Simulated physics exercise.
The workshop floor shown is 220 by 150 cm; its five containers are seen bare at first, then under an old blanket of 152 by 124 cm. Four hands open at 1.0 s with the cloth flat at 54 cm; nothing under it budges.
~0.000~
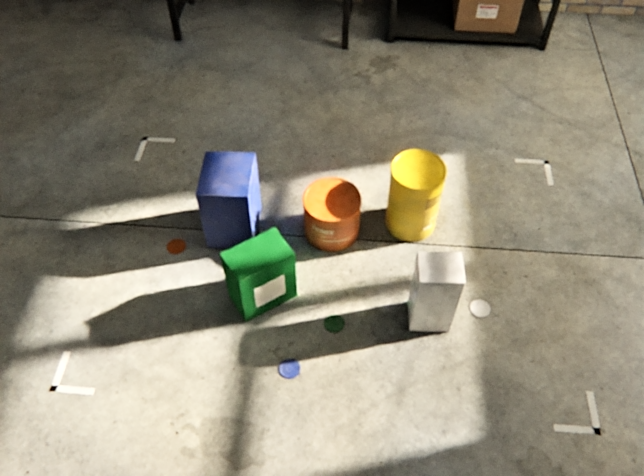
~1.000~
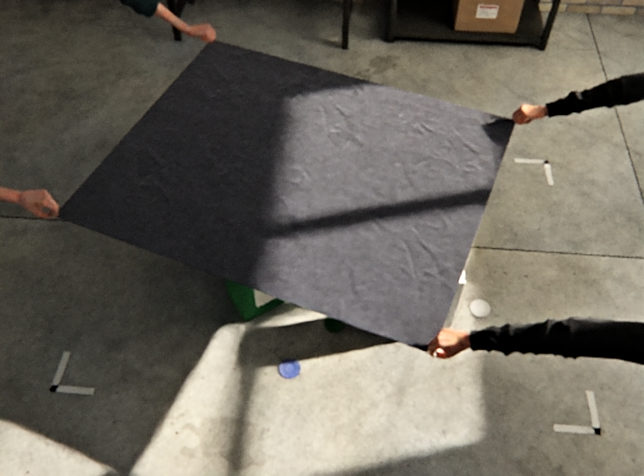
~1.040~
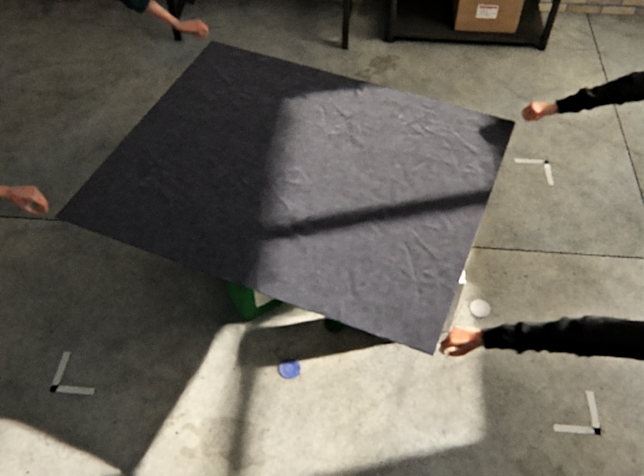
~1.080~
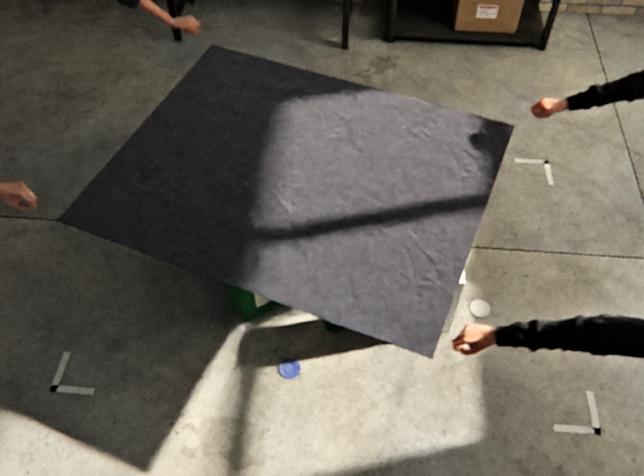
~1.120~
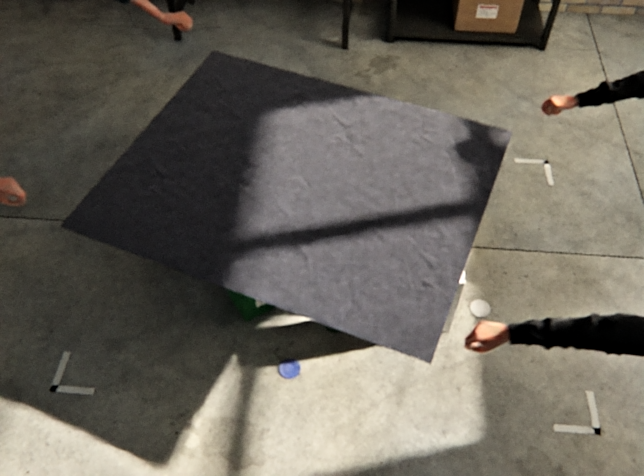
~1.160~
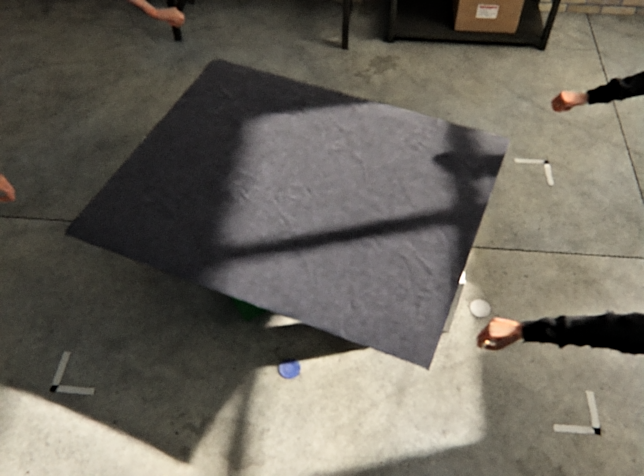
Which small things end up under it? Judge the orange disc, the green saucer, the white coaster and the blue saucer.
In order: The orange disc vanishes under it; the green saucer ends under the cloth; the white coaster stays uncovered; the blue saucer still shows.
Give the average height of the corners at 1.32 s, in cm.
About 18 cm.
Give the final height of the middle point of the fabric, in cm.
Some 30 cm up.
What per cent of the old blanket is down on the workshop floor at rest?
Some 5 per cent.
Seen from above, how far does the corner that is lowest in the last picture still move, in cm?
Some 24 cm.
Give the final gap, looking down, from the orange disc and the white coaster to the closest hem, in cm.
Roughly 6 cm, 20 cm.
After 1.3 s, 0 % of it is down, spanning 171 by 153 cm, above orange disc, green saucer.
After 1.5 s, 0 % of it is down, spanning 149 by 131 cm, above orange disc, green saucer.
After 1.6 s, 0 % of it is down, spanning 143 by 130 cm, above orange disc, green saucer.
After 1.8 s, 0 % of it is down, spanning 146 by 130 cm, above orange disc, green saucer.
After 3.3 s, 5 % of it is down, spanning 142 by 130 cm, above orange disc, green saucer.
